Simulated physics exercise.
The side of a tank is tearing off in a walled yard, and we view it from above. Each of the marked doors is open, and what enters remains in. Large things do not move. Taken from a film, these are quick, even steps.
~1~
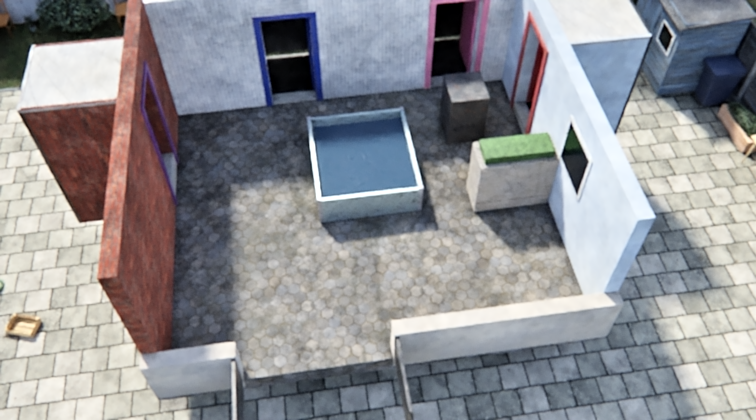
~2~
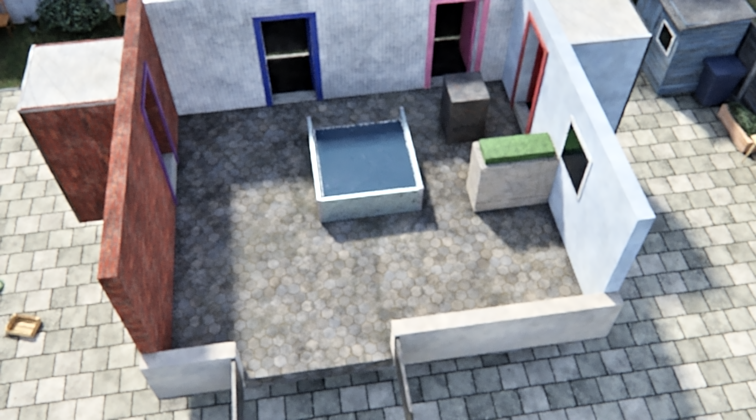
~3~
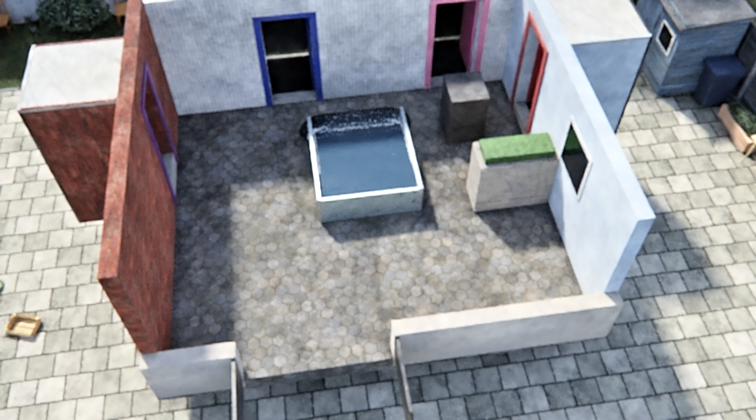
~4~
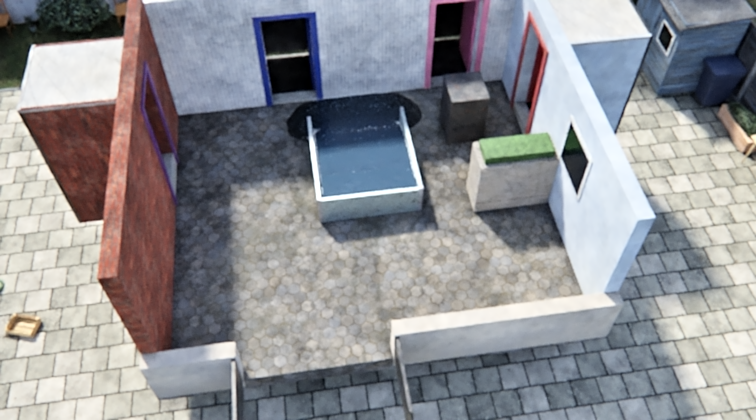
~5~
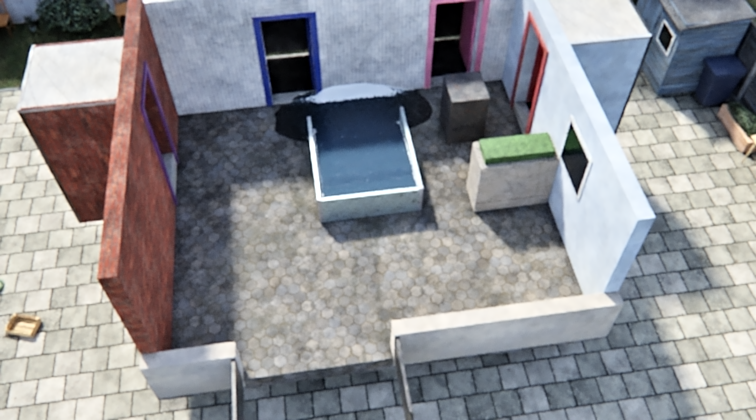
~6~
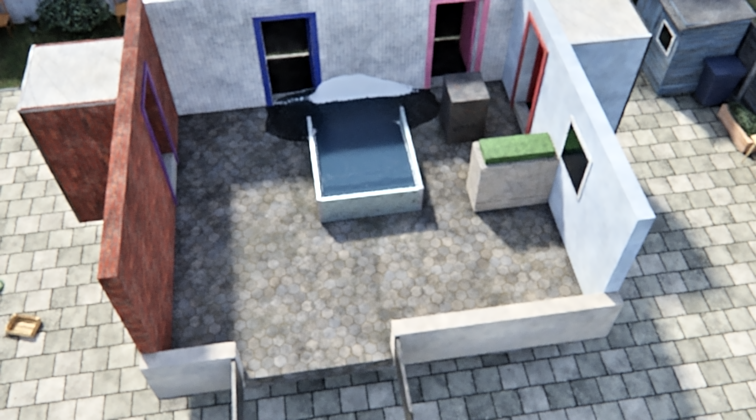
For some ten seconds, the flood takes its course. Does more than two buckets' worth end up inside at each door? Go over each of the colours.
Result: The red door will let in an allowed amount; the purple door will let in an allowed amount; the blue door will let in too much; the pink door will let in too much.
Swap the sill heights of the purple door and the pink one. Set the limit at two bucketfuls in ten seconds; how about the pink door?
After the swap, pink ends up short.
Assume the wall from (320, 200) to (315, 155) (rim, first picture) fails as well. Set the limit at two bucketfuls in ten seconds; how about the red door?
Red door: Falls short.
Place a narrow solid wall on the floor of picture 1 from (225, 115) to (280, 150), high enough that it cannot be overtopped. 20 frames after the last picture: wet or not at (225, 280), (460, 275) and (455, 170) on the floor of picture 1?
Taking the points in order, they are high and dry, high and dry and inundated.
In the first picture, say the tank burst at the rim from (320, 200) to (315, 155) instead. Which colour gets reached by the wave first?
Door marked purple.
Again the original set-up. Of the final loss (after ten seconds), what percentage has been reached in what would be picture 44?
It comes to around 70 per cent.
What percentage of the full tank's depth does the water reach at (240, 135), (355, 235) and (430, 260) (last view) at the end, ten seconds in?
Respectively 6, 2 and 2 per cent.
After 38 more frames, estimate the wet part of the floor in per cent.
Around 65 in a hundred.
A moment on, water covers 15 % of the floor; the red door not reached, the purple door not reached, the blue door over two buckets in, the pink door wet at the sill, nothing in.
Next, water covers 20 % of the floor; the red door wet at the sill, nothing in, the purple door not reached, the blue door far over two buckets in, the pink door under two buckets in.
Then, water covers 35 % of the floor; the red door wet at the sill, nothing in, the purple door wet at the sill, nothing in, the blue door far over two buckets in, the pink door under two buckets in.
Later, water covers 65 % of the floor; the red door wet at the sill, nothing in, the purple door wet at the sill, nothing in, the blue door far over two buckets in, the pink door over two buckets in.
In the end, water covers 75 % of the floor; the red door under two buckets in, the purple door wet at the sill, nothing in, the blue door far over two buckets in, the pink door over two buckets in.
